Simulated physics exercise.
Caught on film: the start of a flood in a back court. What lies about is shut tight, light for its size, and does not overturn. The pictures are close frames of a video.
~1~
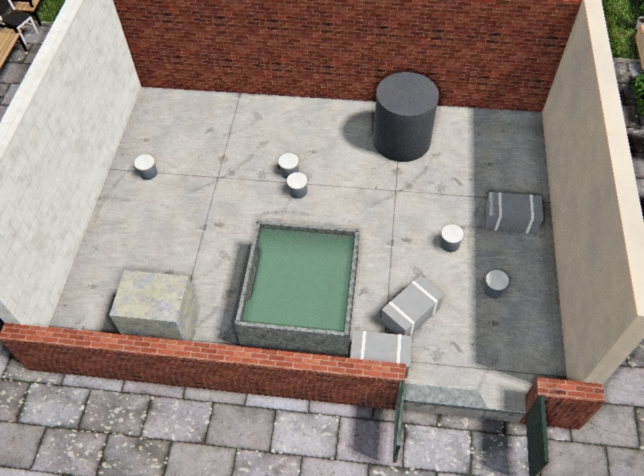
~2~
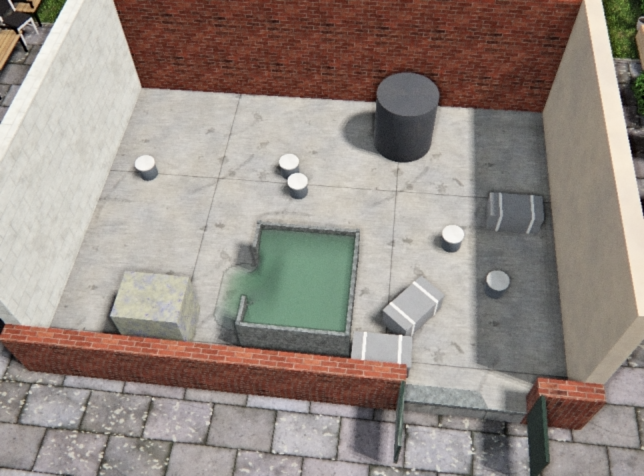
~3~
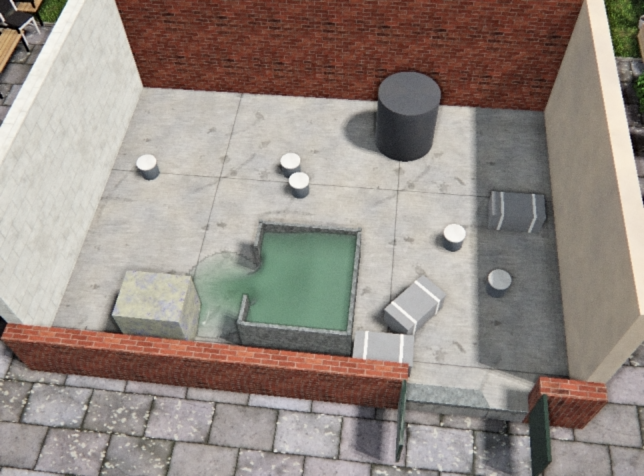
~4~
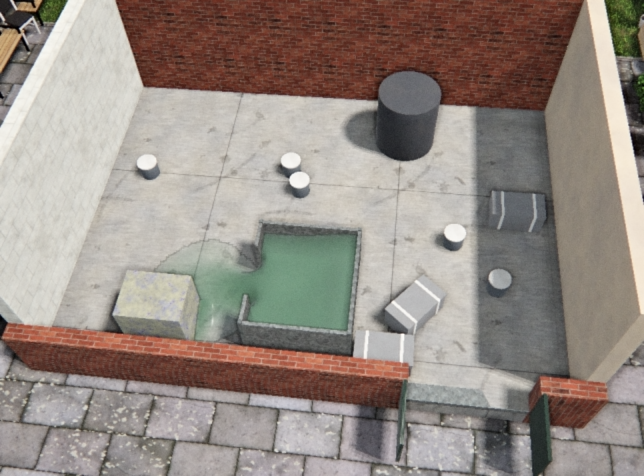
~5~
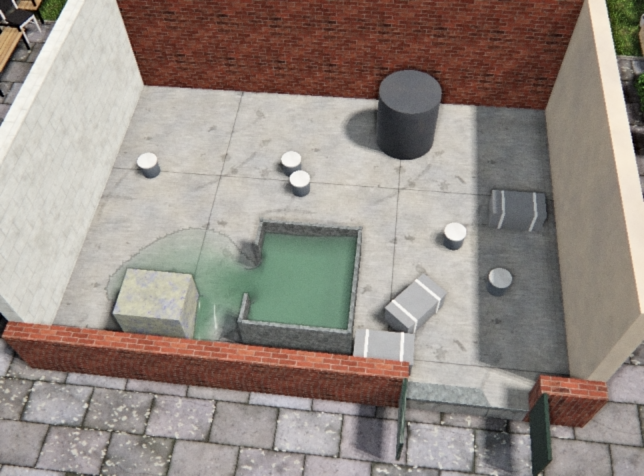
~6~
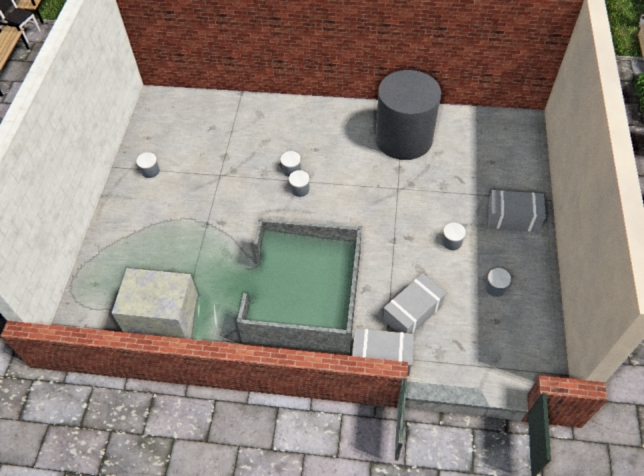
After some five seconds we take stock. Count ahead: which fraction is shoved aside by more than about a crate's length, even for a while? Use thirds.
It is under a third.
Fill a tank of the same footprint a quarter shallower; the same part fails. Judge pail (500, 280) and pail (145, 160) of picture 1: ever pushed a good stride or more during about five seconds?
As listed: Under that, shifted that much.
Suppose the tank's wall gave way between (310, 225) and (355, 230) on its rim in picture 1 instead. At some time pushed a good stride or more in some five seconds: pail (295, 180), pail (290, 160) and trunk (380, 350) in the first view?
In that order: Swept aside, moved that far, not that far.
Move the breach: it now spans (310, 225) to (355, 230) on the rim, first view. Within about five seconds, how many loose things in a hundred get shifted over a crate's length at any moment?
Near 20 in a hundred.
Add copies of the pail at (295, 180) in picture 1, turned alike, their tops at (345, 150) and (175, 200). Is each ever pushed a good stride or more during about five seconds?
One after the other: Short of that, shifted that much.
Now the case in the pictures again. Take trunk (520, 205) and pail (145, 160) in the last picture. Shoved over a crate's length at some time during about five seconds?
In that order: Not that far, that far or more.
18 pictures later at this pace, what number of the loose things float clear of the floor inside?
1 of them.
A moment on, 0 of 8 are well off their spots; 0 afloat.
Next, 1 of 8 are well off their spots; 1 afloat.
Later, 1 of 8 are well off their spots; 1 afloat.
In the end, 1 of 8 are well off their spots, and 1 have been at some point; 1 afloat.
